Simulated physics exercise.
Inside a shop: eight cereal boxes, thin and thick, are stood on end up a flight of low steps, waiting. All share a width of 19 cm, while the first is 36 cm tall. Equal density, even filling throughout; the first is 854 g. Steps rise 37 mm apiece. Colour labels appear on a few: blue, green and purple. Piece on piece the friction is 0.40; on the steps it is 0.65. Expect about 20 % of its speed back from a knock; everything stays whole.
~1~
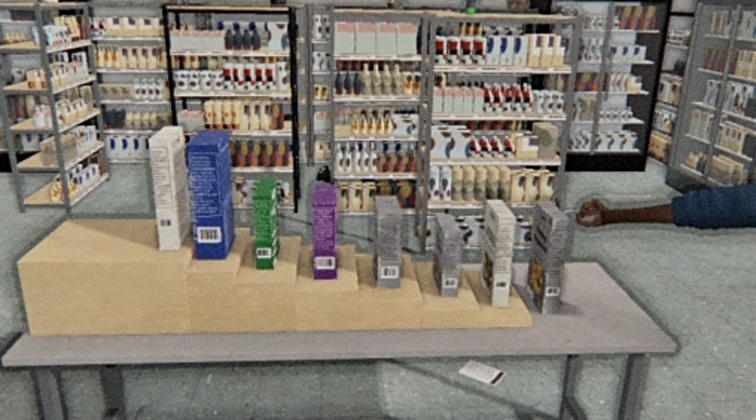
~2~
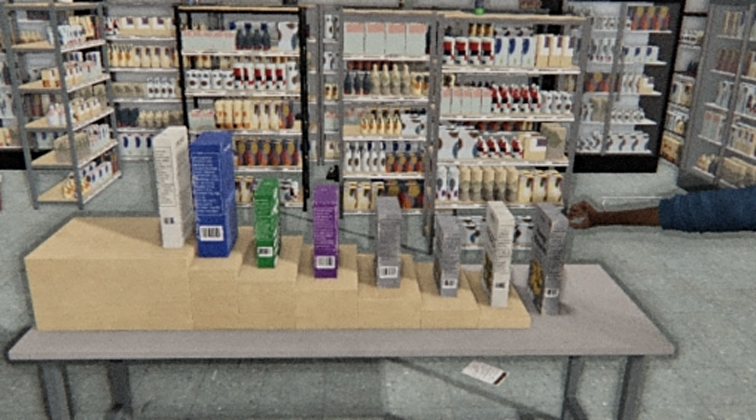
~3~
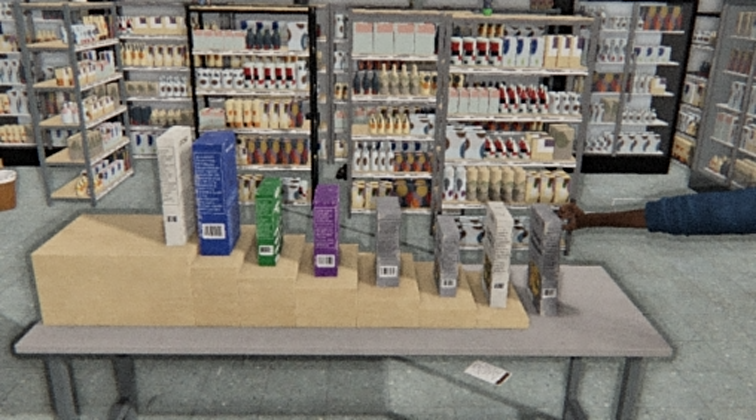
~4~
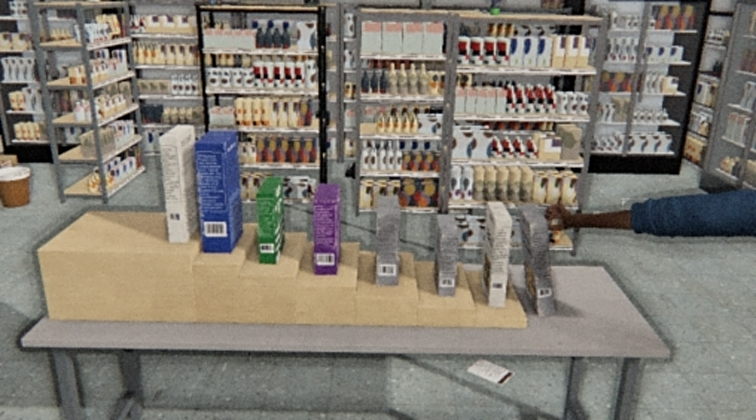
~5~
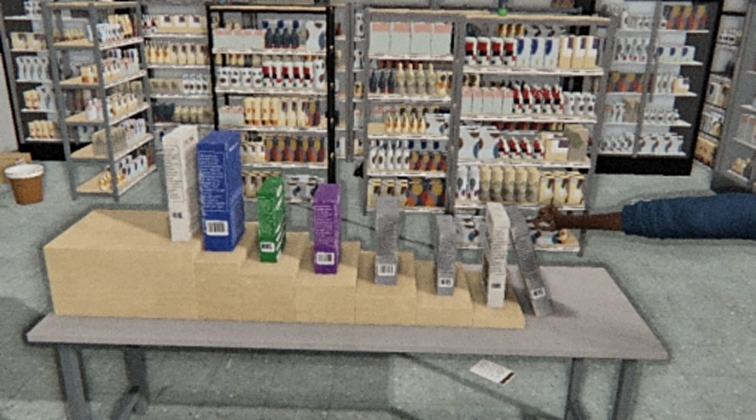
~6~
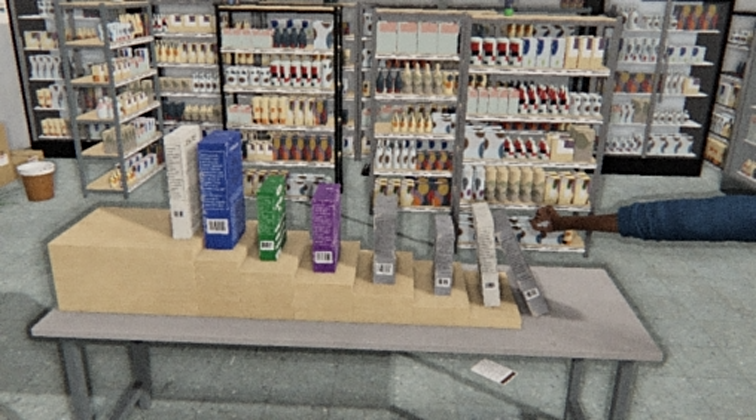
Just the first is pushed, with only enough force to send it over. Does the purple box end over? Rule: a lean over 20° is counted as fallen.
It succumbs.
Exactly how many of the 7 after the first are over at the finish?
5.
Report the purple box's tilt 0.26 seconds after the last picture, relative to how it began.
Rotation: Approx. 0°.
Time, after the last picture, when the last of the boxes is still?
Near 1.0 s.
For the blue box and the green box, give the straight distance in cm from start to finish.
Well, the blue finishes 0 cm from where it began, while the green finishes 10 cm from its start.
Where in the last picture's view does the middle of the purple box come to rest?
About (297, 229) in the last picture.
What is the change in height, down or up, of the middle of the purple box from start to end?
0 centimetres lower, roughly.
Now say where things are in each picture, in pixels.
In the first frame (we follow the side turned to the camera; the camera moves round a little), finger (581, 218) 6 cm from the first box; purple box (325, 242); blue box (207, 205); green box (263, 234); no other piece has moved.
In the second frame, finger (569, 220) 23 mm from the first box; purple box (326, 242).
In the third frame, finger pushing; purple box (326, 241); no other piece has moved.
In the fourth frame, finger pushing; purple box (325, 239); no other piece has moved.
In the fifth frame, finger (539, 222) stopped; purple box (325, 239); no other piece has moved.
In the sixth frame, finger (536, 223) stopped; purple box (324, 238); blue box (215, 198); green box (266, 228); steepest lean 9°, the box at (489, 265); one has shifted.
Then, 0.26 s on from the sixth picture, 1 of the 7 other boxes over; purple box unmoved.
Then, 0.58 s on from the sixth picture, 3 of the 7 other boxes over; purple box tipped 9°.
Finally, 5 of the 7 other boxes over; purple box tipped 45°; green box tipped 24°; blue box tipped 4°. Two left standing. Seen by the last camera, middles, purple box near (297, 229), green box near (257, 217).
